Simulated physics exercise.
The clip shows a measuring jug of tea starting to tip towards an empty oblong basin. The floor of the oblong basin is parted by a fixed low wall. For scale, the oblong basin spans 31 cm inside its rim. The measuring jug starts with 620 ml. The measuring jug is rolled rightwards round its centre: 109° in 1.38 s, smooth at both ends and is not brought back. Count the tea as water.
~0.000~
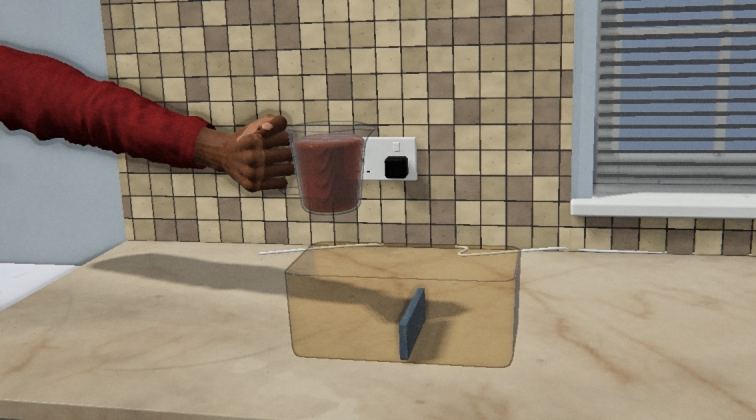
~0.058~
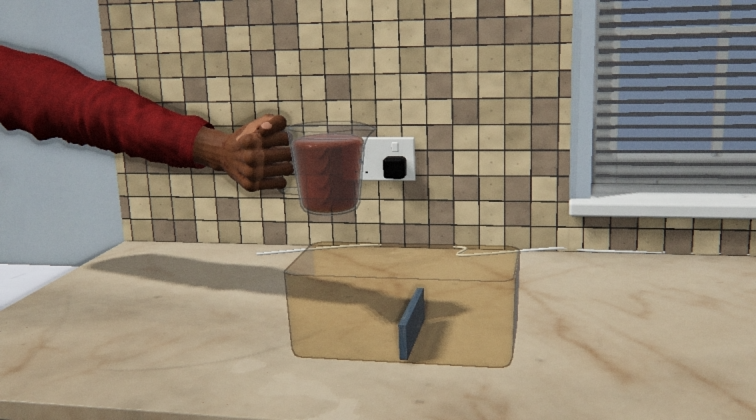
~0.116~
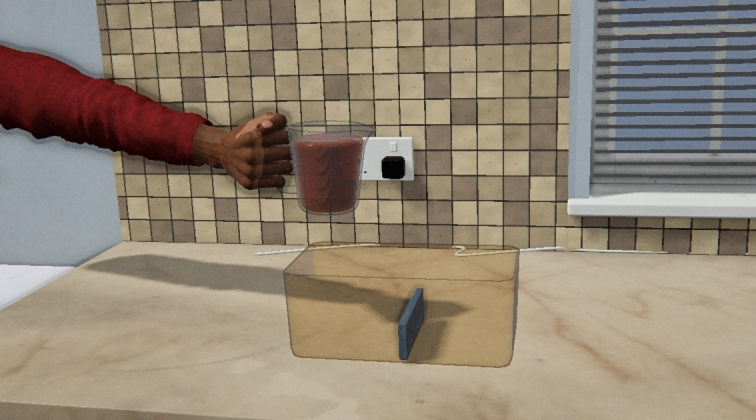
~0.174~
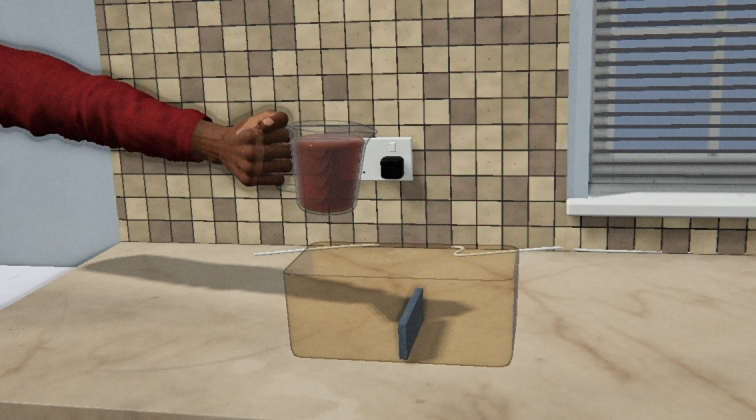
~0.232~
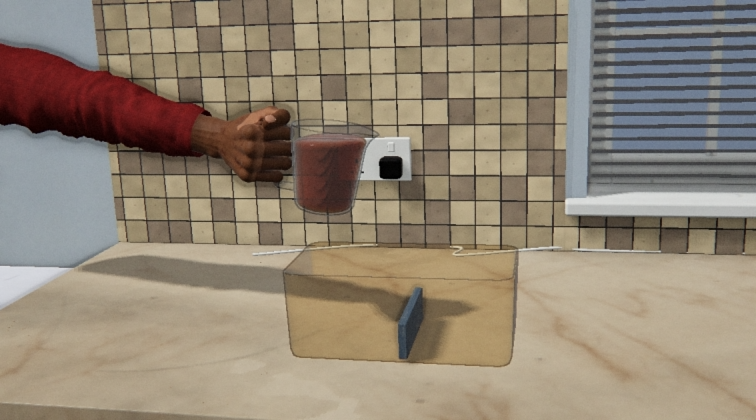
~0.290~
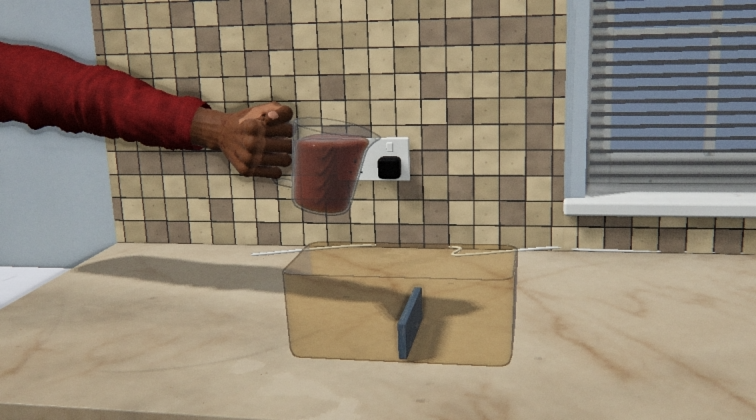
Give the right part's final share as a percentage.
The far part has some 80 per cent.
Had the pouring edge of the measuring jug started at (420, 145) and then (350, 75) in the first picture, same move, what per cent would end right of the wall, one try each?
In turn about 95 and 65 per cent.
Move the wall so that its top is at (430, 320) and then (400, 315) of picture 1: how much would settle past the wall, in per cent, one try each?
First 55, then 90 per cent.
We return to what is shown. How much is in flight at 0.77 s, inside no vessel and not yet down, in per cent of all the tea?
About 16 per cent.
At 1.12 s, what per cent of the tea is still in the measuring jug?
About 18 per cent.
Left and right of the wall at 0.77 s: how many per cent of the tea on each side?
Near 0 on the left, 8 on the right.
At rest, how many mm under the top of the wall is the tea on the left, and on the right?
Left about 48 mm, right about 28 mm.
After 0.77 s the tilt is 64° and 75 per cent is still to pour, 0 is left of the wall and 8 right of it.
After 1.12 s the tilt is 100° and 18 per cent is still to pour, 3 is left of the wall and 63 right of it.
After 1.48 s the tilt is 109° and 0 per cent is still to pour, 19 is left of the wall and 80 right of it.
After 1.88 s the tilt is 109° and 0 per cent is still to pour, 19 is left of the wall and 80 right of it.
In the end 19 per cent lies left of the wall, 80 right of it and 1 outside.
